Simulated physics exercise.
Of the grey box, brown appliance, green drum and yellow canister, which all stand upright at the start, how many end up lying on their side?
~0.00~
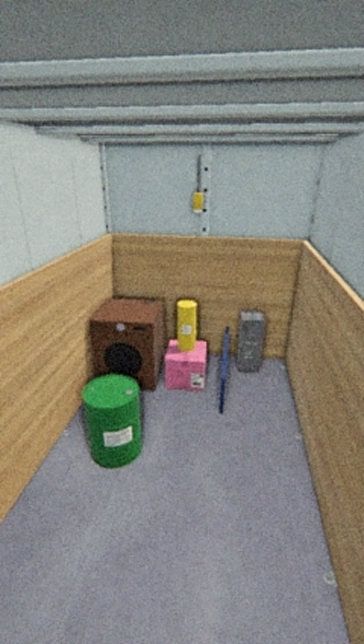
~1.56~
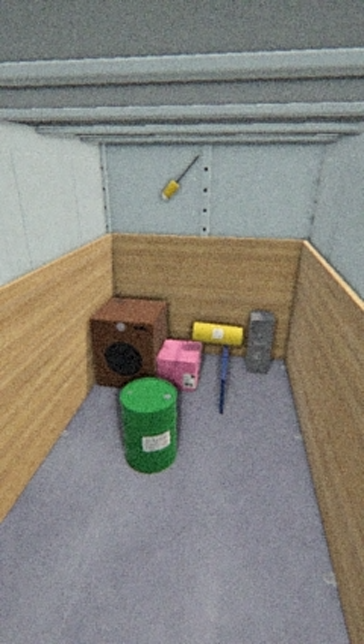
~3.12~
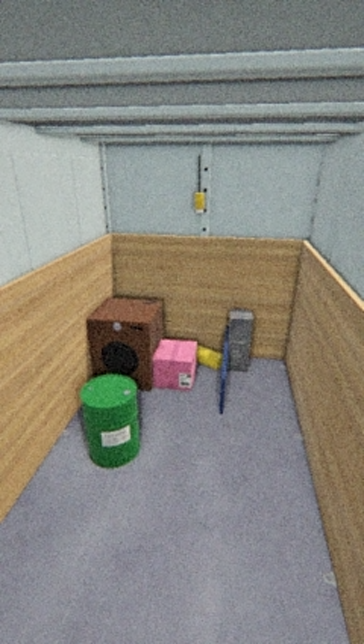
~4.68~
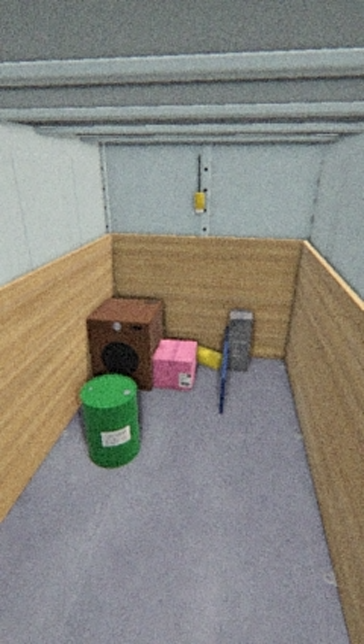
One of them does. The yellow canister ends on its side, while the grey box, brown appliance and green drum are still upright.
